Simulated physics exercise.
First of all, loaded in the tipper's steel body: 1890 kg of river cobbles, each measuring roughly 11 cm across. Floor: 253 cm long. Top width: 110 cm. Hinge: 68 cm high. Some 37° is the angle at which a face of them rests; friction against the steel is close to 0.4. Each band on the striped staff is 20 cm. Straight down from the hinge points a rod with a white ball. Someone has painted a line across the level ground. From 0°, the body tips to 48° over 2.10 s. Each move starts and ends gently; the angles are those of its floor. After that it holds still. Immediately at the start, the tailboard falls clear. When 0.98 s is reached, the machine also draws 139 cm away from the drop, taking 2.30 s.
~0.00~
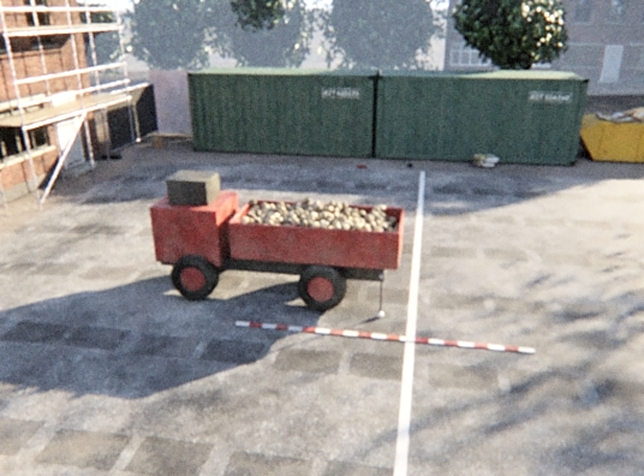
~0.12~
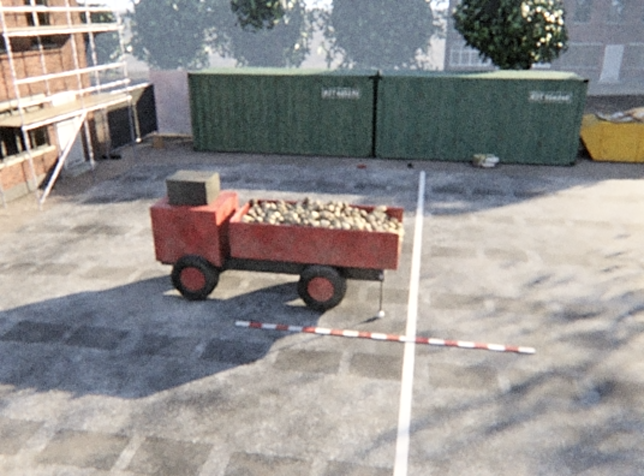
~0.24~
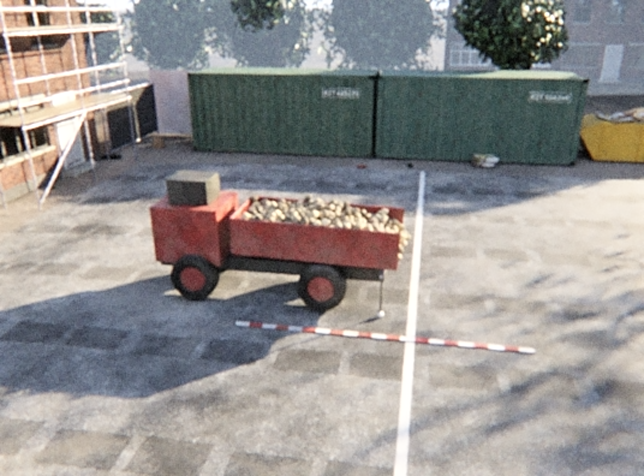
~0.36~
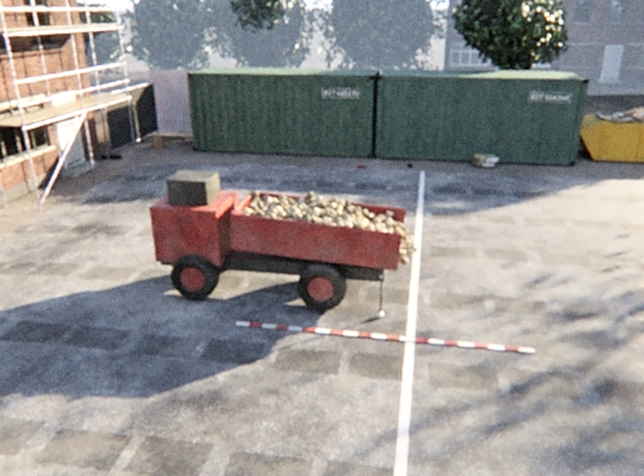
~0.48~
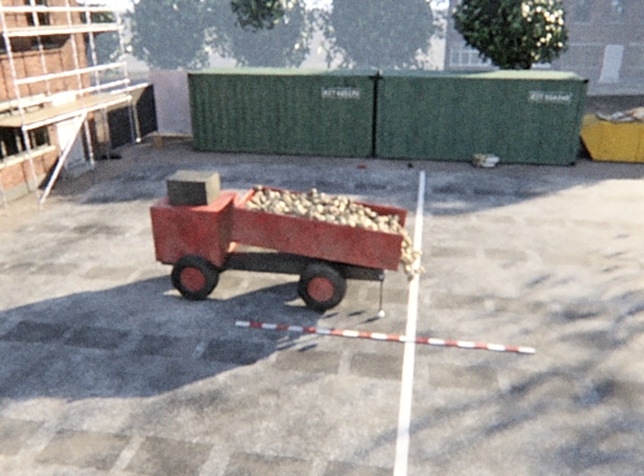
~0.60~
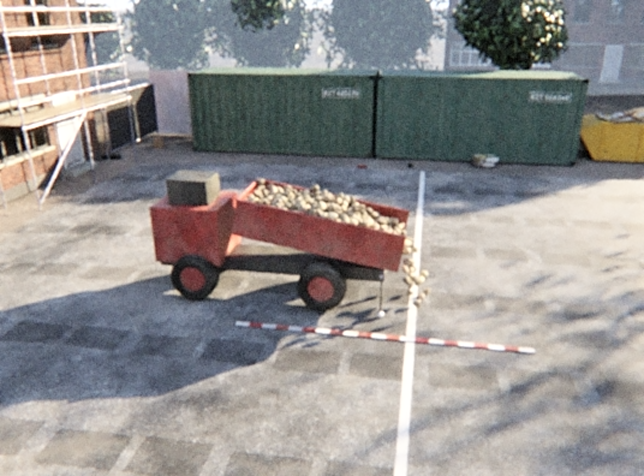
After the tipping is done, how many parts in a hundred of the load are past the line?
About 50 out of 100.
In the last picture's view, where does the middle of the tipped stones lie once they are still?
I'd point somewhere around (414, 294).
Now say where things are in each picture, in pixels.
The body is at 0°, its lip at (397, 269); the top of the load is at (318, 206), in the first picture.
Lip at (397, 270), floor tilted 0°, highest stones at (314, 206); the stones move at 0.2 m/s on average, in the second picture.
The body is at 2°, its lip at (398, 270); the top of the load is at (305, 204); 1 % has left, in the third picture.
The body is at 4°, its lip at (398, 270); the top of the load is at (296, 201); 2 % has left, in the fourth picture.
The body is at 6°, its lip at (398, 271); the top of the load is at (287, 196); 2 % has left, in the fifth picture.
Lip at (398, 272), floor tilted 10°, highest stones at (281, 190); 3 % has left, in the sixth picture.
After 1.6 s the floor is at 41°; 64 % in the body, 17 % short of the line, 19 % past the line; the foremost stones are at (464, 297).
After 2.2 s the floor is at 48°; 7 % in the body, 50 % short of the line, 43 % past the line; the foremost stones are at (510, 311).
After 3.7 s the floor is at 48°; 0 % in the body, 49 % short of the line, 51 % past the line; the foremost stones are at (531, 311).
After 6.8 s the floor is at 48°; 0 % in the body, 49 % short of the line, 51 % past the line; the foremost stones are at (531, 311).
